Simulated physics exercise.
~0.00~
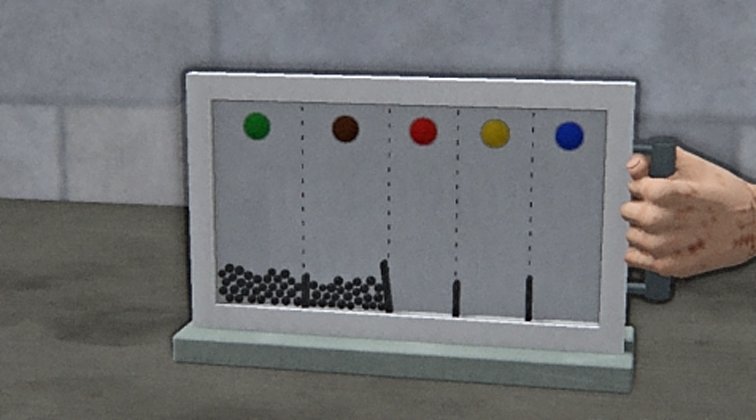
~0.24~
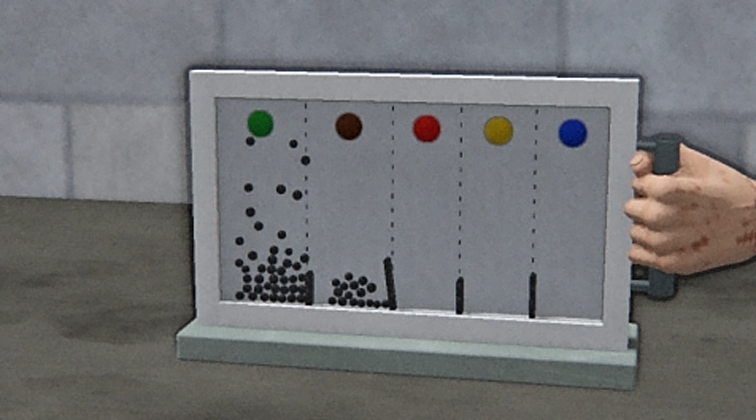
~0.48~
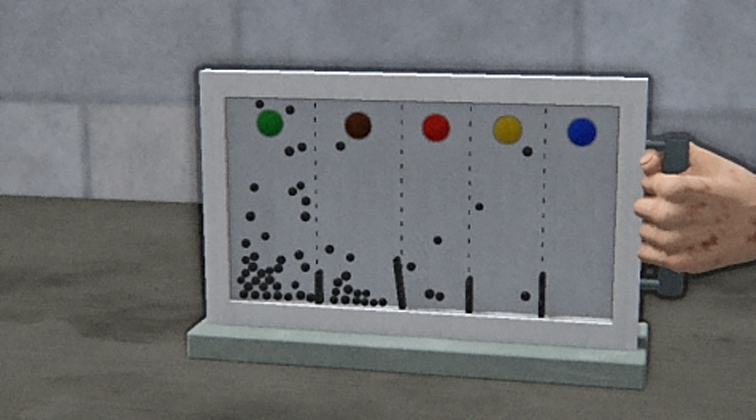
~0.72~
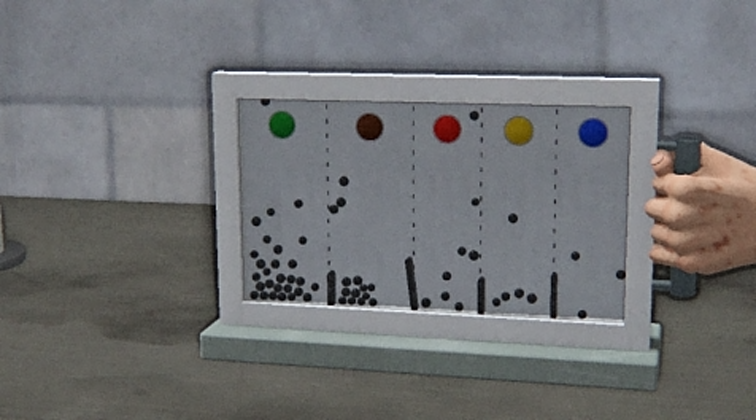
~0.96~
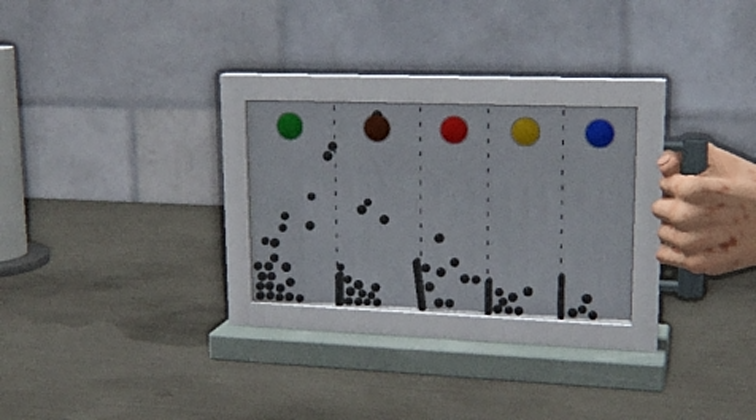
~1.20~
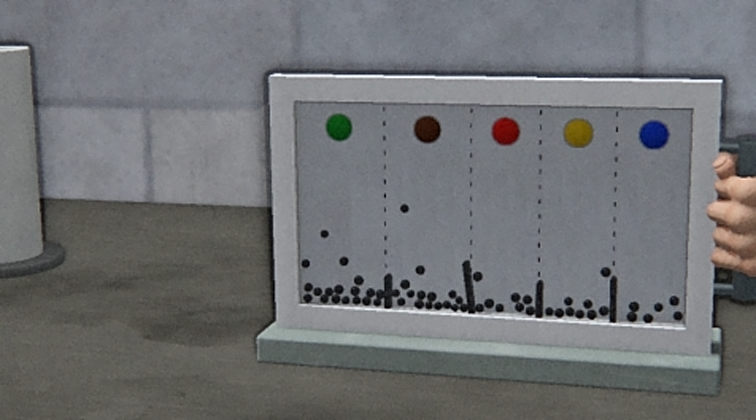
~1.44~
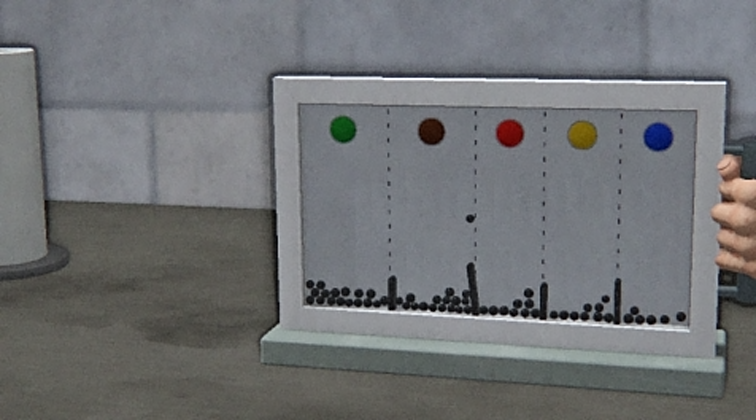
Black beads scattering inside a clear-faced tray as a hand moves it along a table, spreading and settling low across five strips.
